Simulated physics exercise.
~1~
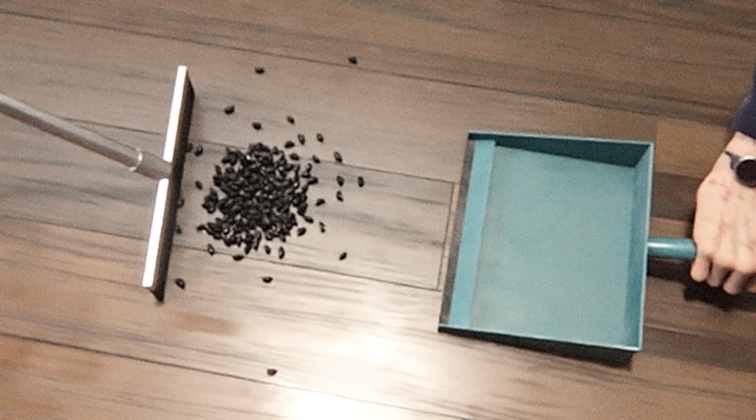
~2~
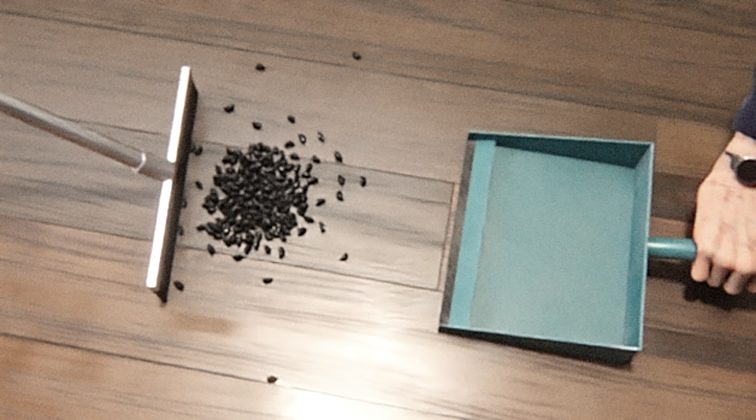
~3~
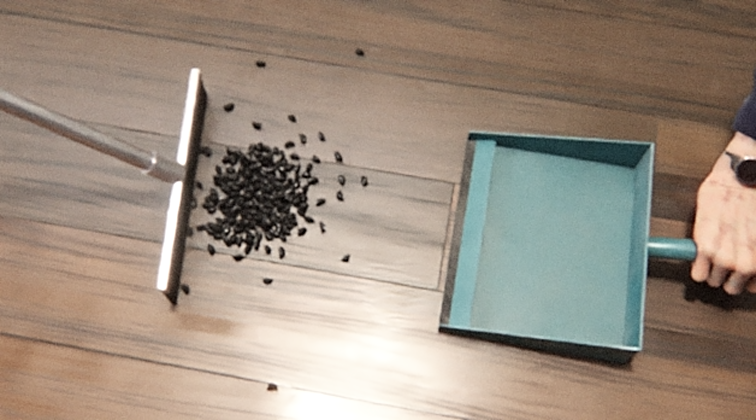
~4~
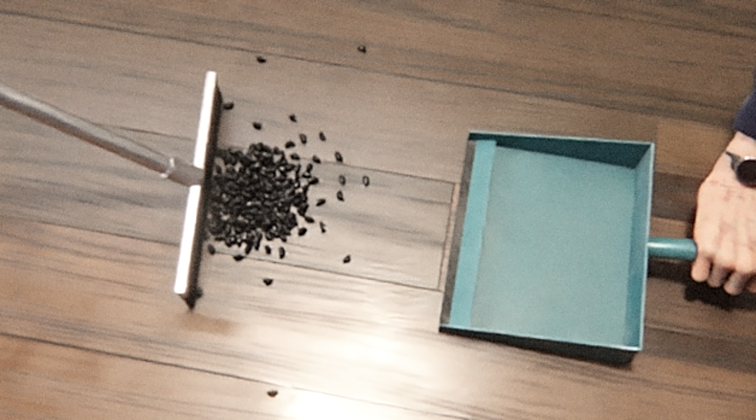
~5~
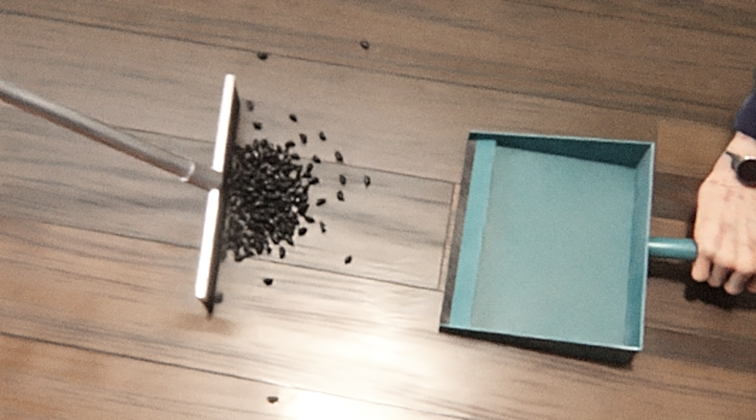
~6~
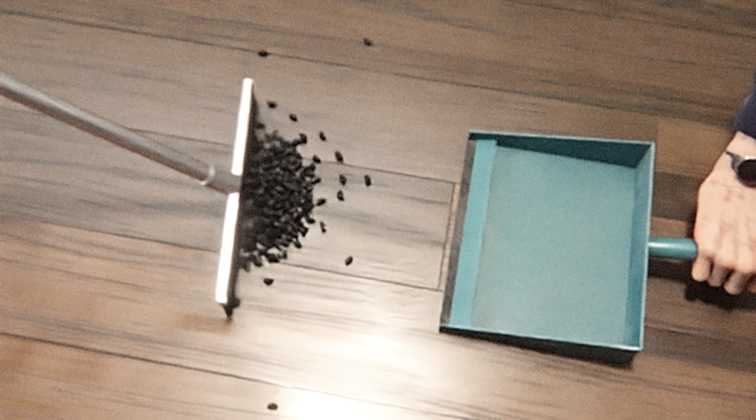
Squeegee-like blade on a pole sliding right across wood floor, bunching black beans together while a hand holds a teal dustpan still.
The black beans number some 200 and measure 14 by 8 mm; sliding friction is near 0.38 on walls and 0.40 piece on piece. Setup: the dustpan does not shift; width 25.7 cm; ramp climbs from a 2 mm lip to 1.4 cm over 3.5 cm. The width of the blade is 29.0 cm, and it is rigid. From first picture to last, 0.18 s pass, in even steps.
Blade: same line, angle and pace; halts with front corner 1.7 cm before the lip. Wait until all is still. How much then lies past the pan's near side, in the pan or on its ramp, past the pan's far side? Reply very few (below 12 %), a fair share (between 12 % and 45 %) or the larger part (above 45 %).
Past the pan's near side - very few; in the pan or on its ramp - a fair share; past the pan's far side - very few.
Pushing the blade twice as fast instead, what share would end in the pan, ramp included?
In that case roughly 55 percent.
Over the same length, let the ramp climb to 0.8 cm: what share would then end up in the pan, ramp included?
Close to 30 per cent then.
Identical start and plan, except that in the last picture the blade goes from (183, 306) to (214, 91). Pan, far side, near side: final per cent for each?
Per cent by place - pan 5, far side 5, near side 15.
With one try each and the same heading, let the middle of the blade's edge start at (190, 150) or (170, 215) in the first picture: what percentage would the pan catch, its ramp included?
Close to 30 in a hundred, then close to 20 in a hundred.
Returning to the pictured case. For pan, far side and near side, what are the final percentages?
Near side 0 %, pan 25 %, far side 5 %.
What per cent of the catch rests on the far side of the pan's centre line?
I'd put it at around 40 per cent.
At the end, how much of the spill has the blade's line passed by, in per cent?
Some 5 percent, give or take.
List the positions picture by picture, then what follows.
Blade from (150, 286) to (184, 74), moved 0.0 cm, 0 of the pieces shifted so far; middle of the pieces at (258, 194); pan at (557, 248), in the first picture.
Blade from (154, 286) to (188, 75), moved 0.4 cm, 3 of the pieces shifted so far; middle of the pieces at (258, 194), in the second picture.
Blade from (164, 289) to (197, 76), moved 1.7 cm, 10 of the pieces shifted so far; middle of the pieces at (258, 194), in the third picture.
Blade from (182, 293) to (213, 80), moved 3.8 cm, 21 of the pieces shifted so far; middle of the pieces at (264, 197), in the fourth picture.
Blade from (202, 297) to (231, 83), moved 6.1 cm, 145 of the pieces shifted so far; middle of the pieces at (268, 196), in the fifth picture.
Blade from (222, 301) to (249, 86), moved 8.5 cm, 178 of the pieces shifted so far; middle of the pieces at (276, 197); pan at (557, 248), in the sixth picture.
Then, 0.17 s after the last picture, middle of the blade 15 cm from the lip; 0 % over the lip, far side 5 %, near side 0 %.
Then, 0.29 s after the last picture, middle of the blade 7 cm from the lip; 0 % over the lip, far side 5 %, near side 0 %.
Then, 0.54 s after the last picture, middle of the blade 4 cm from the lip; 25 % over the lip, far side 5 %, near side 0 %.
In the end, near side 0 %, pan 25 %, far side 5 %, in front of the lip or behind the blade 65 %.
